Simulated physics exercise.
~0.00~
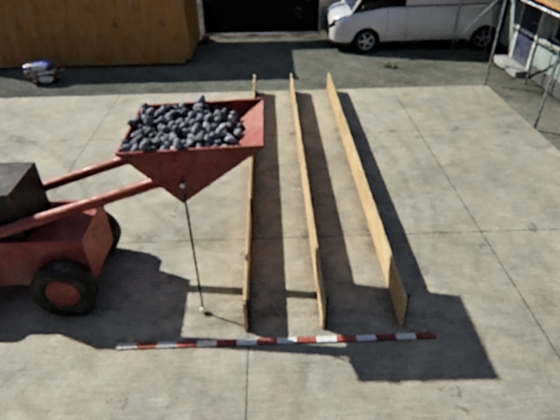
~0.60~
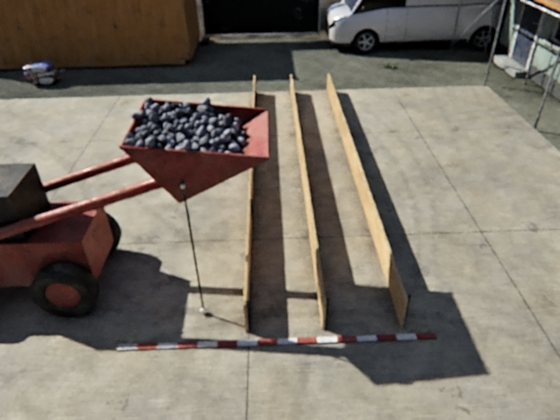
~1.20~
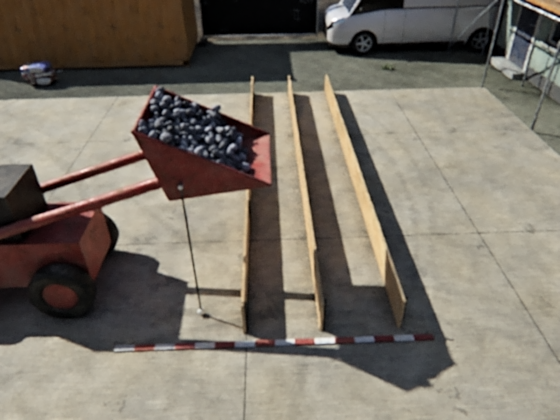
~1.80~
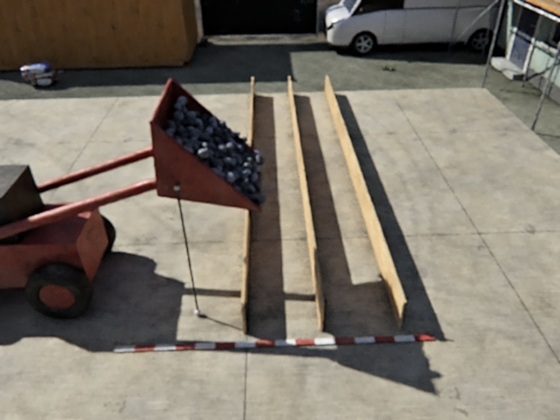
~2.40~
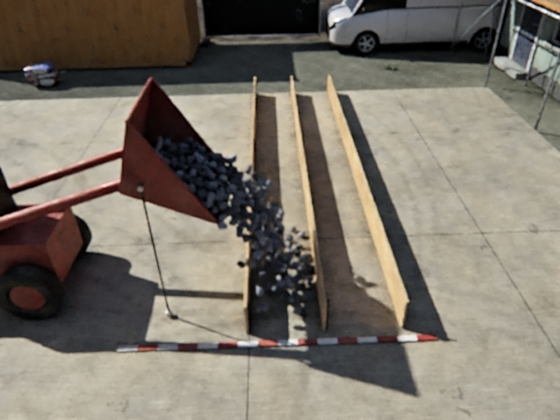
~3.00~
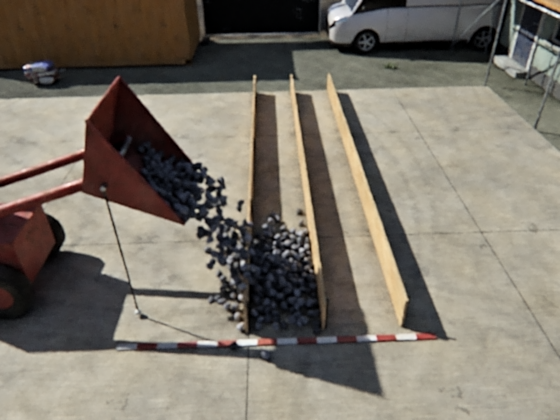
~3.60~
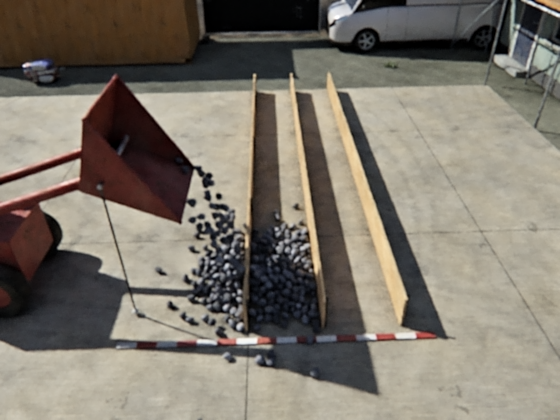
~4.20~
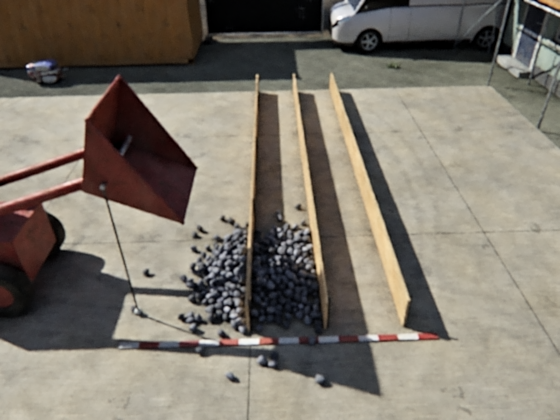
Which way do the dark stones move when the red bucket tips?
The dark stones move down, sliding out of the bucket and onto the ground around the nearest plank.
A red loader tips dark stones around a wooden plank, backing away as they pile up.
